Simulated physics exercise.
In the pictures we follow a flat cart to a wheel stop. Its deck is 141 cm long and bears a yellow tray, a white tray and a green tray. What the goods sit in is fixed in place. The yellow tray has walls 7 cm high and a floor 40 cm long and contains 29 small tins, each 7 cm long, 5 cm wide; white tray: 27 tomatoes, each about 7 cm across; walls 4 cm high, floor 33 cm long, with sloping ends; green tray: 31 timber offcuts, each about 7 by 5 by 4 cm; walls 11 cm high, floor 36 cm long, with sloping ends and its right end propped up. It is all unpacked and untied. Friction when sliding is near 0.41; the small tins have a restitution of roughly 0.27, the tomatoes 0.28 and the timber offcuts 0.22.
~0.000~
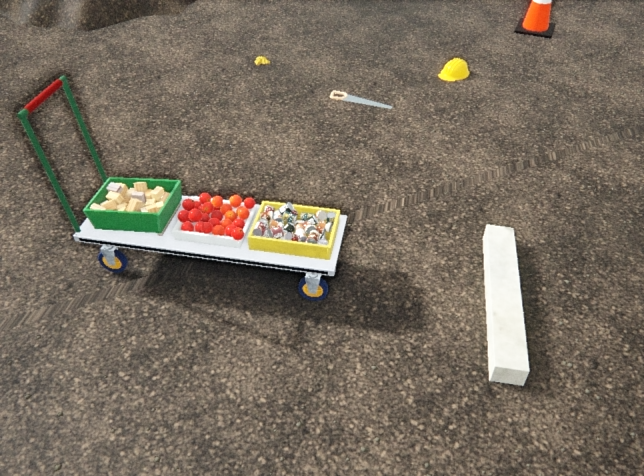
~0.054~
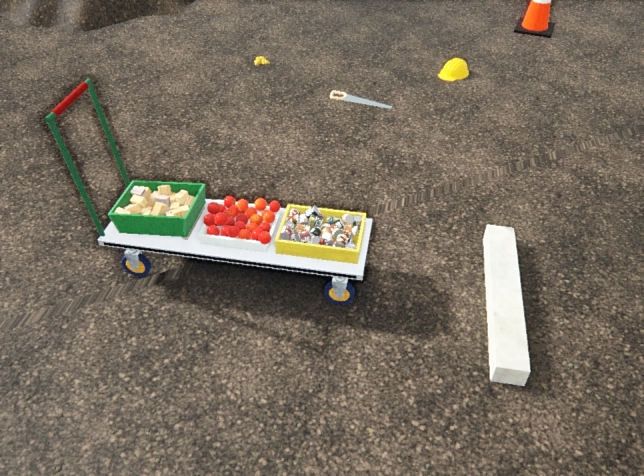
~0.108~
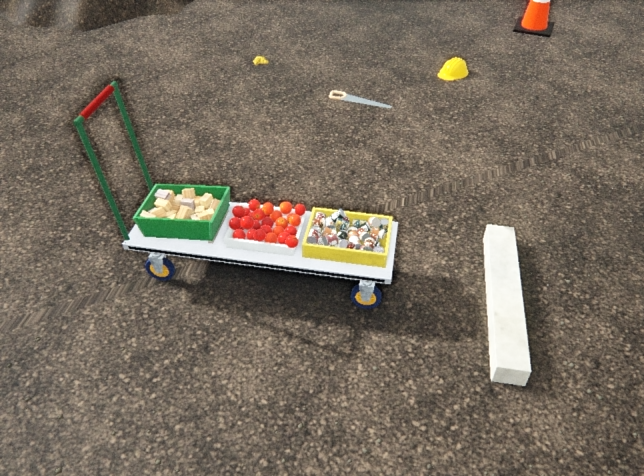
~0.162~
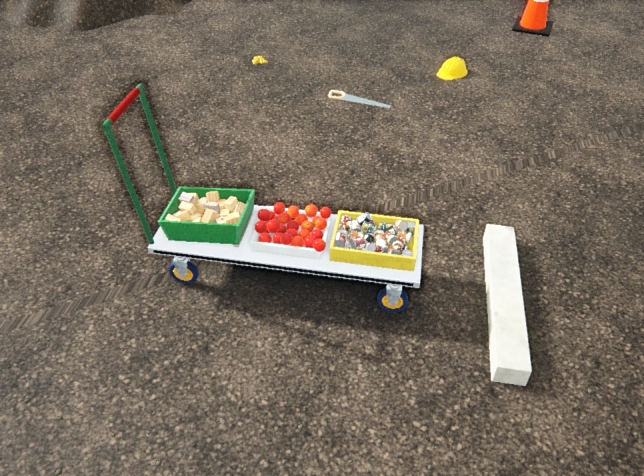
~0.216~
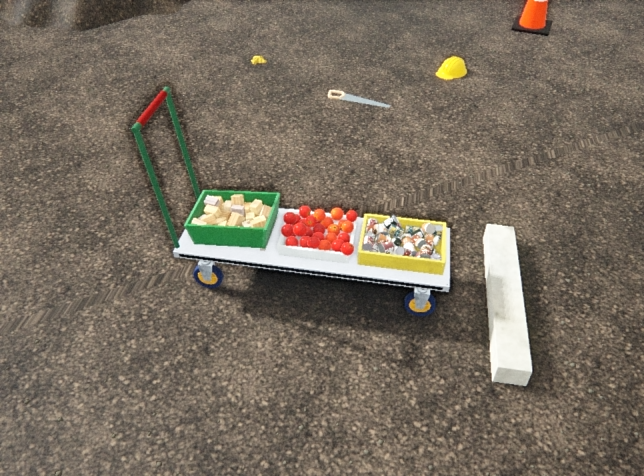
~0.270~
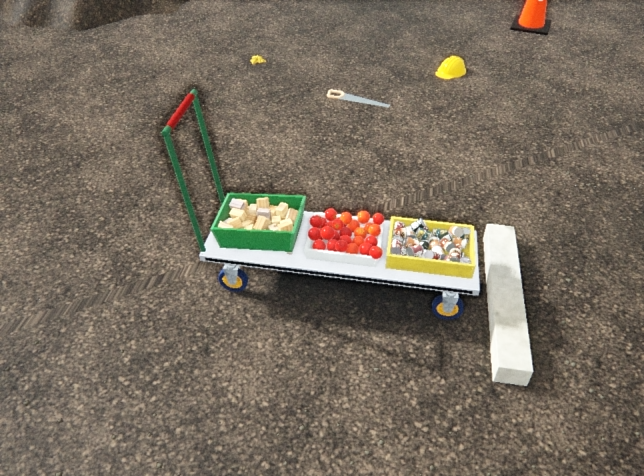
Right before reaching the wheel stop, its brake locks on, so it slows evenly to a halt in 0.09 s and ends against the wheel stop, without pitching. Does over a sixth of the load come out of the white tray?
Most likely the loss is bigger than a sixth of the load.
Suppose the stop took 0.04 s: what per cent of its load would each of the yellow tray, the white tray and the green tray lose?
Yellow tray 20, white tray 40, green tray 10 %.
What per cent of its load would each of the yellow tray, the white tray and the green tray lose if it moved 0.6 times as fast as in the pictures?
In that case the yellow tray sheds 0 per cent, the white tray 20 per cent and the green tray 0 per cent.
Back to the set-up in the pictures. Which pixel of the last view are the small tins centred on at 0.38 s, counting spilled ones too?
In the last picture they centre on about (470, 249).
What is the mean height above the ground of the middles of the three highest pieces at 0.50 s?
On average they sit about 48 cm high.
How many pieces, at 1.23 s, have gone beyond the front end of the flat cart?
Count: Approx. 5.
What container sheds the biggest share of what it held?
Answer: The white tray.
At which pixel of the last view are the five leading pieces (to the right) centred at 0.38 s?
Centre: Approx. (493, 253) px.
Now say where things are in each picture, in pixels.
In the first frame (each is followed by its nearest rim corner in this view; the camera moves round a little), white tray, (239, 239); green tray, (157, 214); 85 cm short of the stop; none out.
The second frame shows white tray, (266, 243); green tray, (184, 218); 71 cm short of the stop.
The third frame shows white tray, (293, 247); green tray, (210, 221); 57 cm short of the stop.
The fourth frame shows white tray, (320, 251); green tray, (237, 225); 43 cm short of the stop.
The fifth frame shows white tray, (348, 254); green tray, (264, 229); 29 cm short of the stop.
The sixth frame shows white tray, (376, 258); green tray, (292, 232); 15 cm short of the stop; none out.
After 0.28 s, it begins to slow.
After 0.38 s, yellow tray 29 in, 0 out, white tray 23 in, 4 out and green tray 31 in, 0 out.
After 0.50 s, yellow tray 27 in, 2 out, white tray 21 in, 6 out and green tray 31 in, 0 out.
After 0.73 s, yellow tray 24 in, 5 out, white tray 19 in, 8 out and green tray 31 in, 0 out.
Final count (at 1.23 s), yellow tray 24 in, 5 out, white tray 18 in, 9 out and green tray 31 in, 0 out. Asked share, 9 of 27, 33 per cent.
